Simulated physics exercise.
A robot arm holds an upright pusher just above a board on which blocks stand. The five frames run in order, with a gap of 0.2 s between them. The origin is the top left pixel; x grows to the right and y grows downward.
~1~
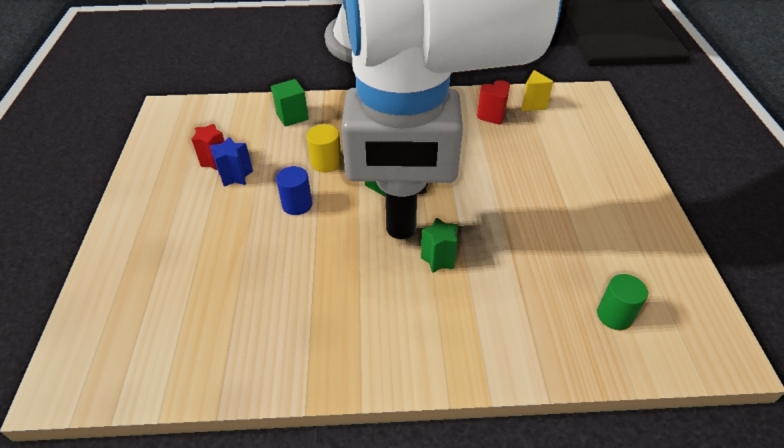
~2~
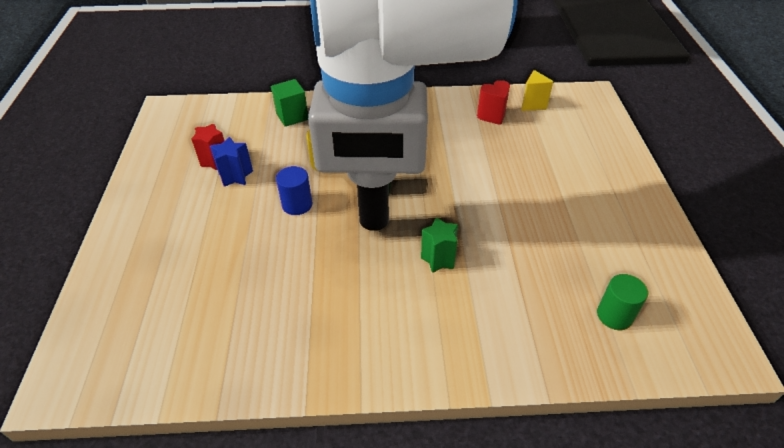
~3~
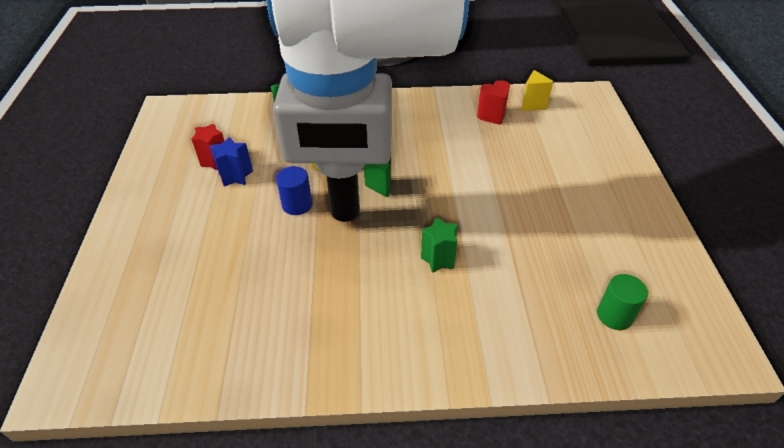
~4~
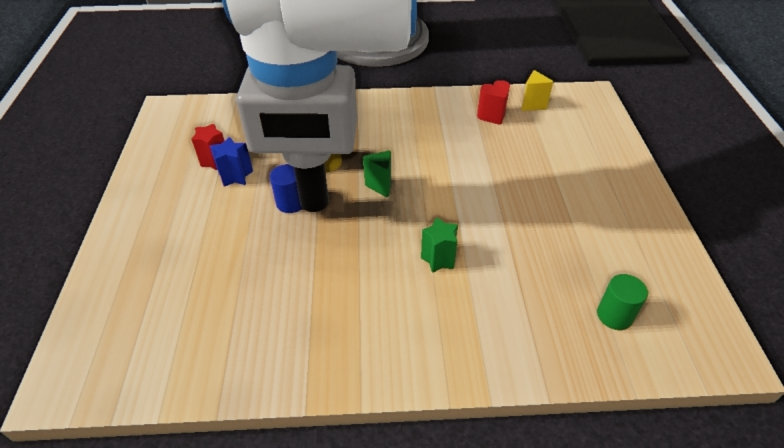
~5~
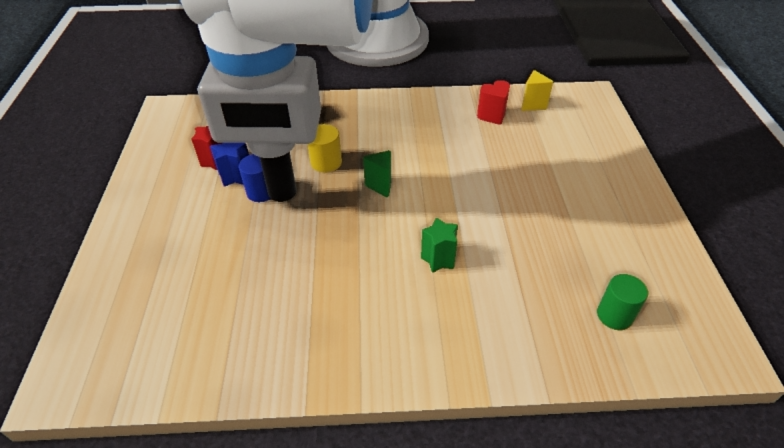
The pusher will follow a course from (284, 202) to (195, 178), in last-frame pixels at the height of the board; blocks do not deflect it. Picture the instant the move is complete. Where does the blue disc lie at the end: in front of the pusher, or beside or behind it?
It is still in front.
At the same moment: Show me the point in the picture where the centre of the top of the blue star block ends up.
Final place: (173, 133).
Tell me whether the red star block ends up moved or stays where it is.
Somewhere new.
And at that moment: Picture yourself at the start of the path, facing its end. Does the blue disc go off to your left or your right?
It gets pushed left.
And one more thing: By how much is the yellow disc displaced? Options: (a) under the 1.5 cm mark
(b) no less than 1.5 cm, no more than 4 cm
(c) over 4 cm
Option a.
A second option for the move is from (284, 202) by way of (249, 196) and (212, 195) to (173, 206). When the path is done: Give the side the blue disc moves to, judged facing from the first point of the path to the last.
Side: Right.
The first path, step by step. One third of the way, pusher at (251, 184); red star block at (200, 126), turned 35° clockwise; blue star block at (204, 142), turned 20° clockwise; blue disc at (221, 157).
Two thirds of the way, pusher at (221, 177); red star block at (199, 122), turned 55° clockwise; blue star block at (182, 137), turned 55° clockwise; blue disc at (188, 153).
At the end, pusher at (192, 169); red star block at (198, 122), turned 65° clockwise; blue star block at (173, 133), turned 95° clockwise; blue disc at (156, 150); yellow disc still.
